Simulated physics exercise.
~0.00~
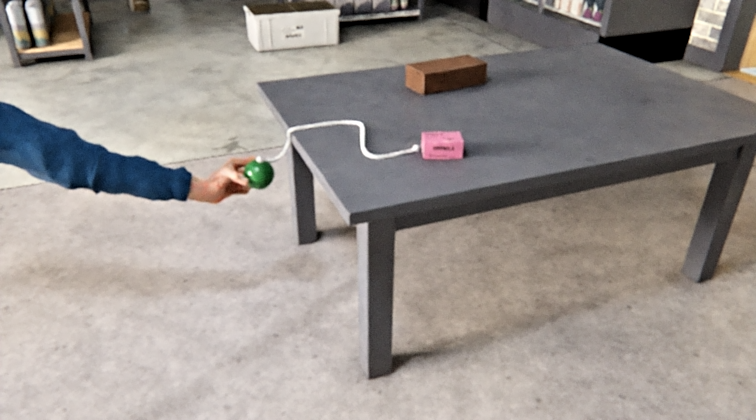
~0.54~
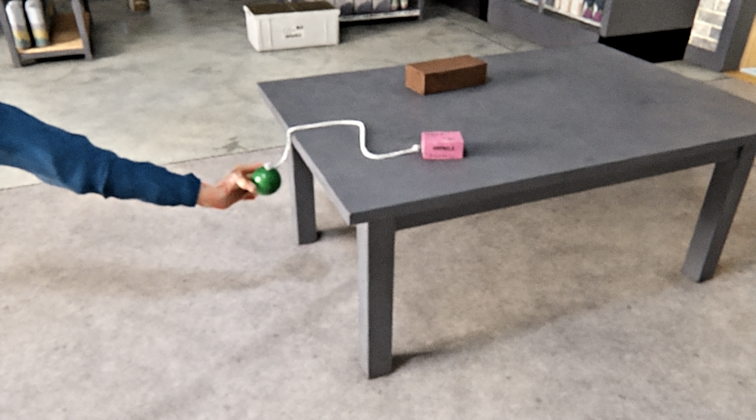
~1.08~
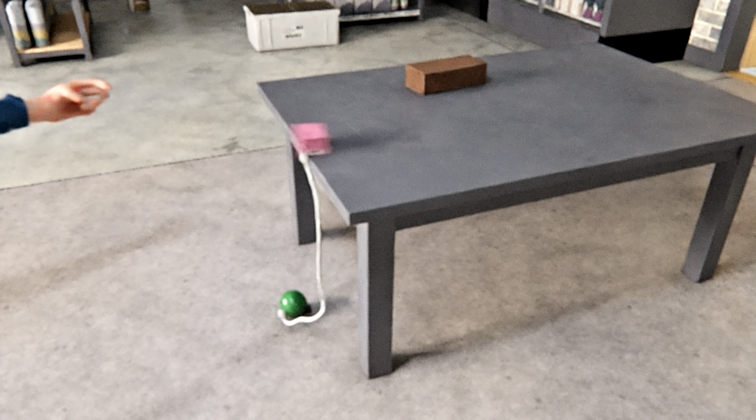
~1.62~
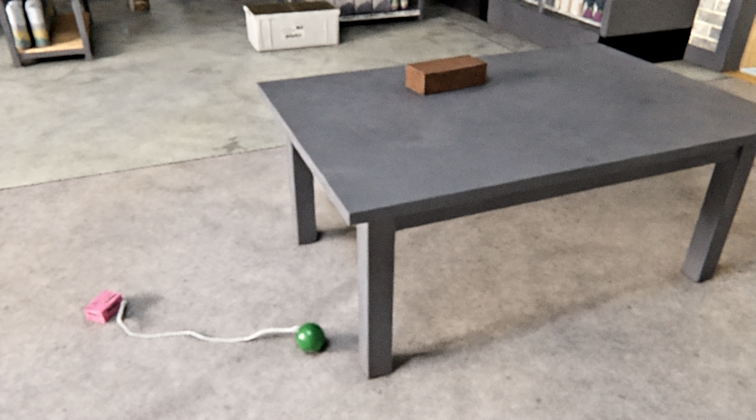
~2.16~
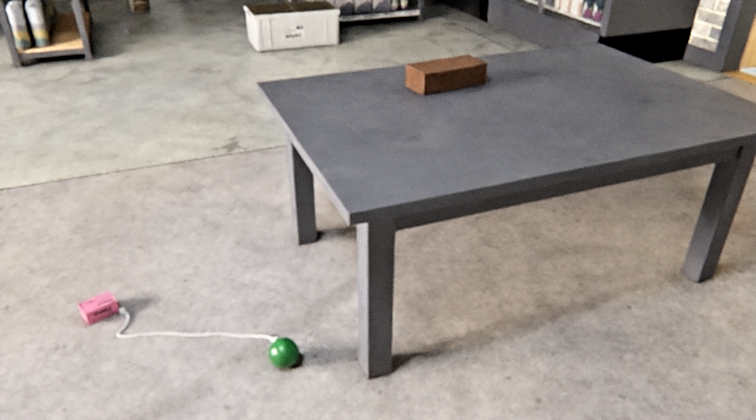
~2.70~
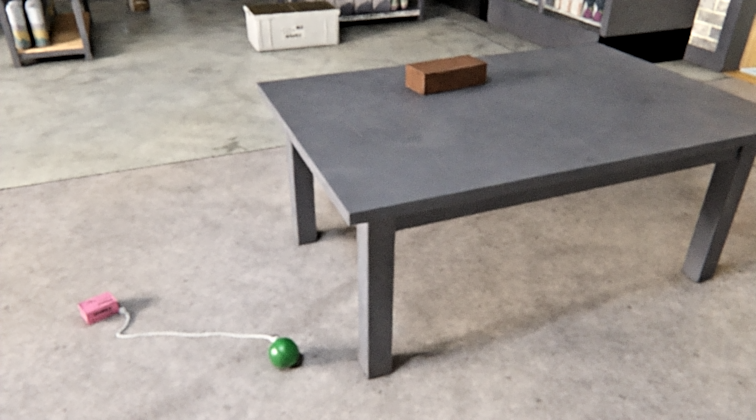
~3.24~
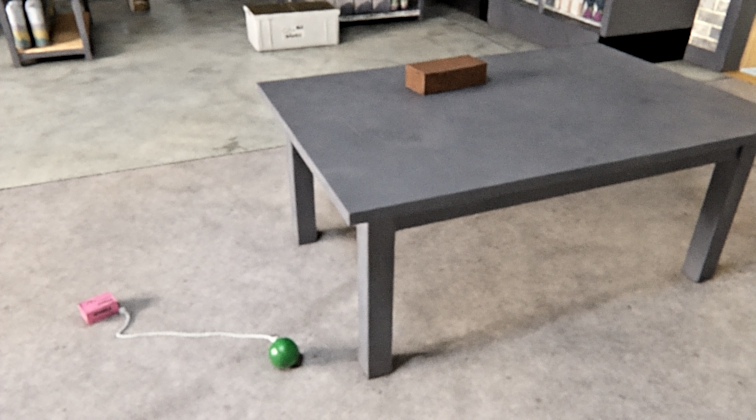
A hand drops a green ball, whose cord drags a pink box to the floor.
